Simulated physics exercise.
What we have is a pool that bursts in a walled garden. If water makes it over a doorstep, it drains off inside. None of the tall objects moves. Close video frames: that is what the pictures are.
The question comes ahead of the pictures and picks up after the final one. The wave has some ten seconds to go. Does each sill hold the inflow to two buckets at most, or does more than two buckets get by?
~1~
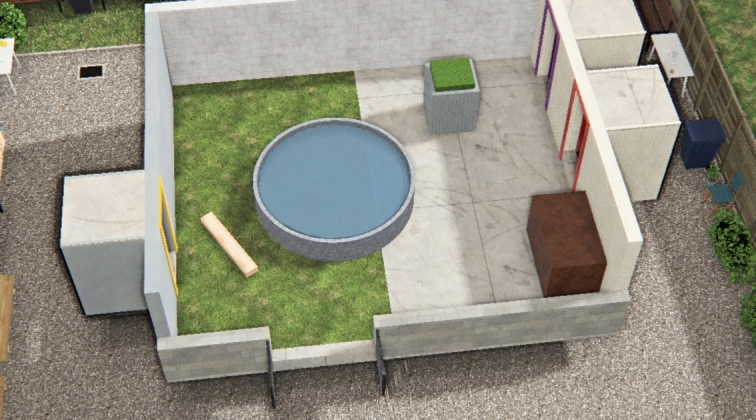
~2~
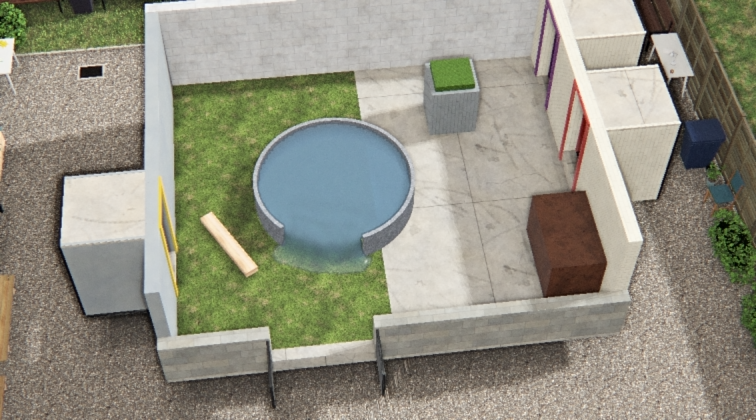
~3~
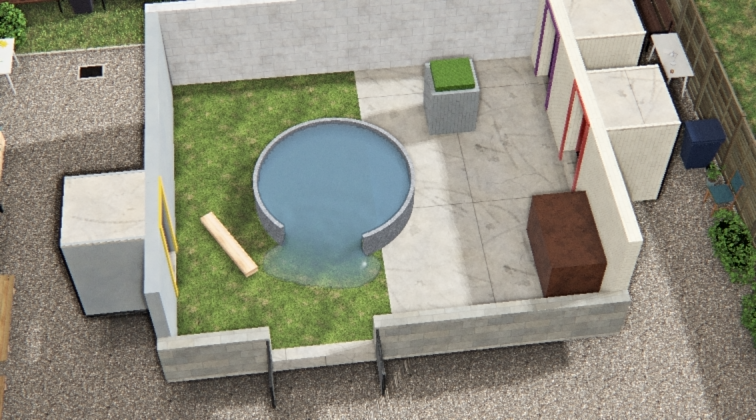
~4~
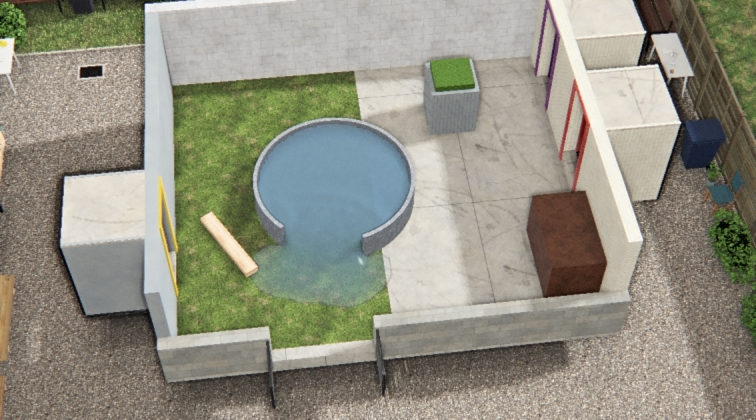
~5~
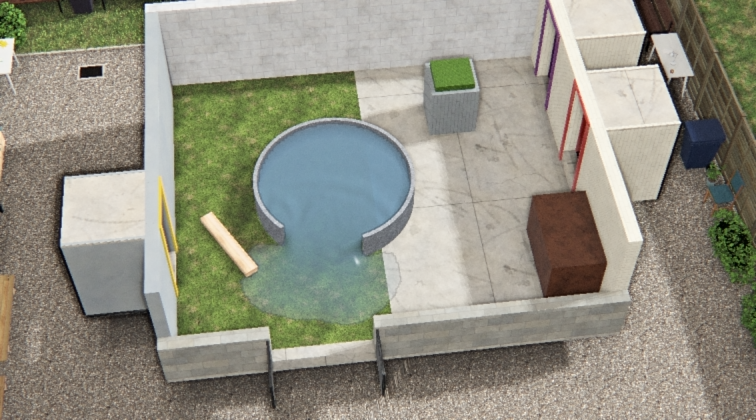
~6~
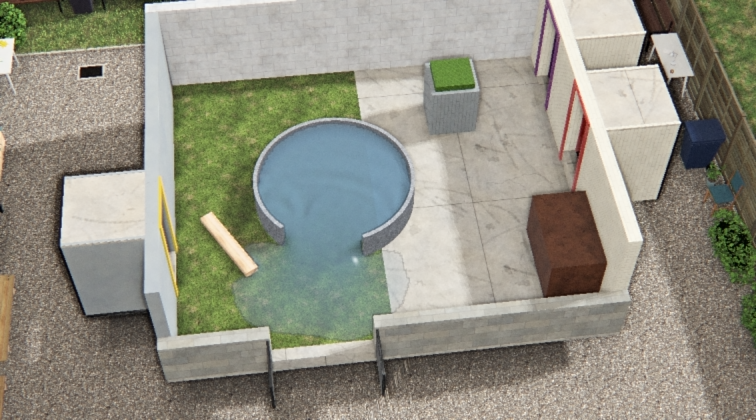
The red door keeps it to two at most; the yellow door lets more get by; the purple door keeps it to two at most.
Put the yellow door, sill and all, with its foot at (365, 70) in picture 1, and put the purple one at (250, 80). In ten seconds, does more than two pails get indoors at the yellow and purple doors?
Result: Yellow remains beneath it, purple remains beneath it.
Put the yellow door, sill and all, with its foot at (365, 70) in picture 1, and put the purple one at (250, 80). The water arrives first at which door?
First comes the one in red.
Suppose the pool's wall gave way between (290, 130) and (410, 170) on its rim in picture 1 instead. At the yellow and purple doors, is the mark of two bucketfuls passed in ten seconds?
Per door - yellow: Does not exceed, purple: Exceeds.
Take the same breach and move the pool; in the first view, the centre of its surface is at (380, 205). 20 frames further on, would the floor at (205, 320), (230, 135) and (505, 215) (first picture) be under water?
Soaked, spared, soaked.
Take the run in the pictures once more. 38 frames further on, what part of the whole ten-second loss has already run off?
About 70 per cent.
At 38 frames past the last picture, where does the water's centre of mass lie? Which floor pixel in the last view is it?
Near (321, 243).
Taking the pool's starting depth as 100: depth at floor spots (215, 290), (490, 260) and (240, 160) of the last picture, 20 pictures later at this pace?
In order: About 18, 2 and 0 in a hundred.
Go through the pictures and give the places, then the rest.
The round tank at (334, 180) is whole and still, in the first frame.
The front is at (368, 261), out from the gap at (322, 252), in the second frame.
Water pours out at (322, 253) and has run to (268, 268), in the third frame.
Water pours out at (322, 254) and has run to (256, 275), in the fourth frame.
Water pours out at (322, 253) and has run to (254, 299), in the fifth frame.
Water pours out at (322, 253) and has run to a hidden place, in the sixth frame.
A moment on, water covers 20 % of the floor; the red door not reached, the yellow door not reached, the purple door not reached.
Next, water covers 20 % of the floor; the red door not reached, the yellow door not reached, the purple door not reached.
Then, water covers 30 % of the floor; the red door not reached, the yellow door wet at the sill, nothing in, the purple door not reached.
Later, water covers 45 % of the floor; the red door not reached, the yellow door under two buckets in, the purple door not reached.
In the end, water covers 60 % of the floor; the red door wet at the sill, nothing in, the yellow door over two buckets in, the purple door not reached.
